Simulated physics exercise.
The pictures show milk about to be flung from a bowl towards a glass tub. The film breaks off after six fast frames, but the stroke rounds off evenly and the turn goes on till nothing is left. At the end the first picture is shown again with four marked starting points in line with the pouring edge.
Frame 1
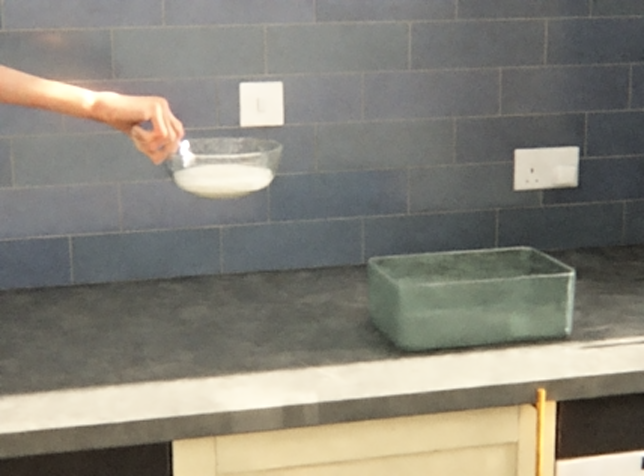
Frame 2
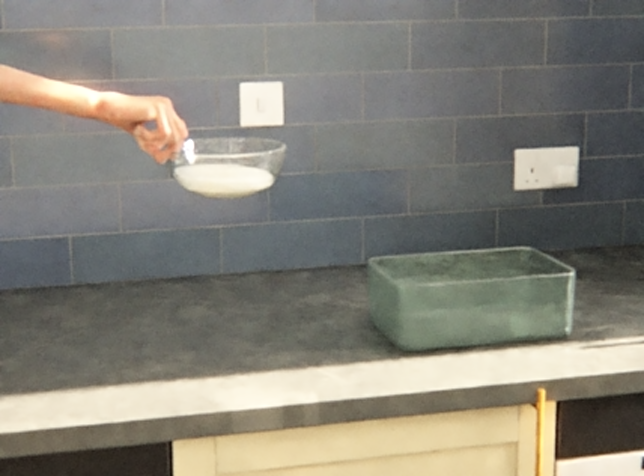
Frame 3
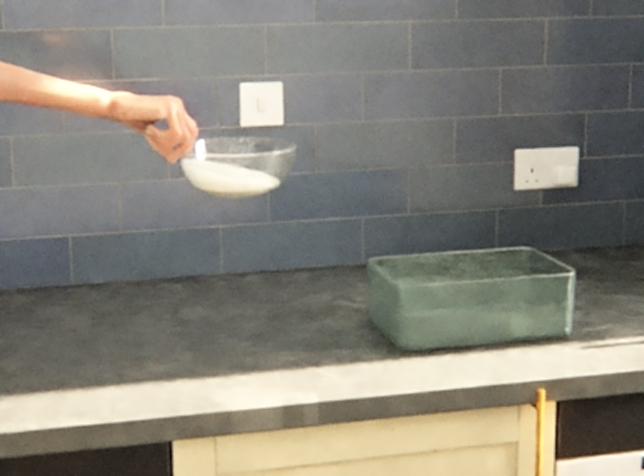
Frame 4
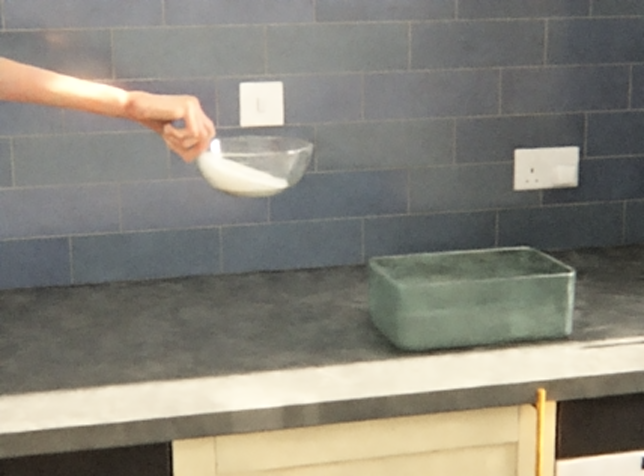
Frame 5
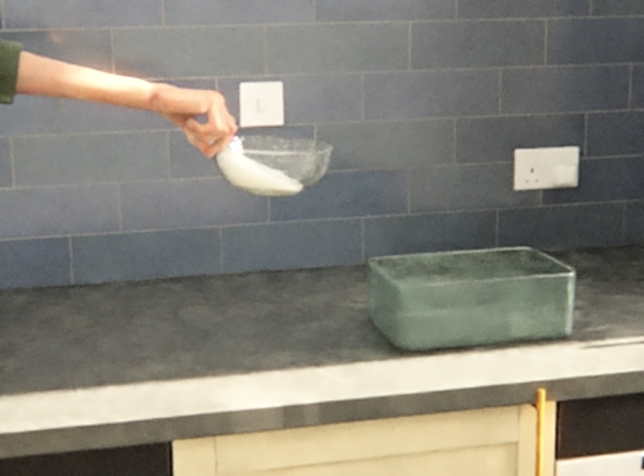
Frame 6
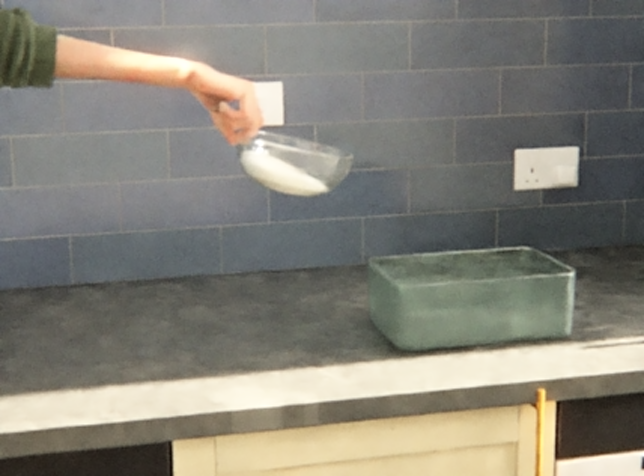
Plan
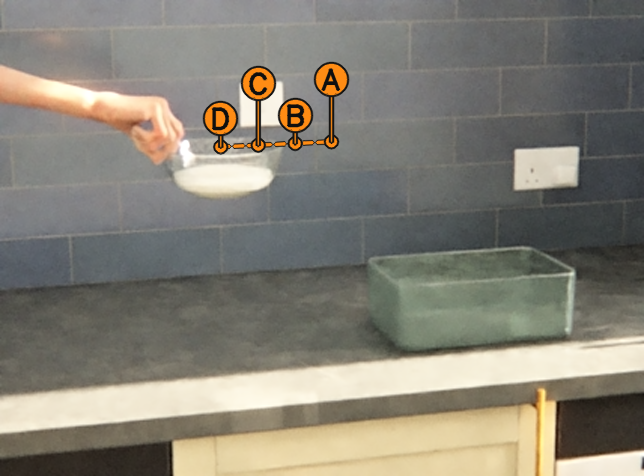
A hand holds a glass bowl of milk, then moves it right and tilts it slightly.
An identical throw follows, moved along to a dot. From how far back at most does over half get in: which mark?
Spot D.
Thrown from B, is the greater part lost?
No.
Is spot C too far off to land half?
No, that is safe.
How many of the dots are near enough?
All of them.
On the marked copy, A at (331, 141); B at (295, 143); C at (258, 145); D at (220, 146).
Choosing A, about 87 % lands in the tub, 6 % falls short and 7 % goes beside or beyond.
Choosing B, about 88 % lands in the tub, 6 % falls short and 5 % goes beside or beyond.
Choosing C, about 81 % lands in the tub, 8 % falls short and 11 % goes beside or beyond.
Choosing D, about 68 % lands in the tub, 24 % falls short and 8 % goes beside or beyond.
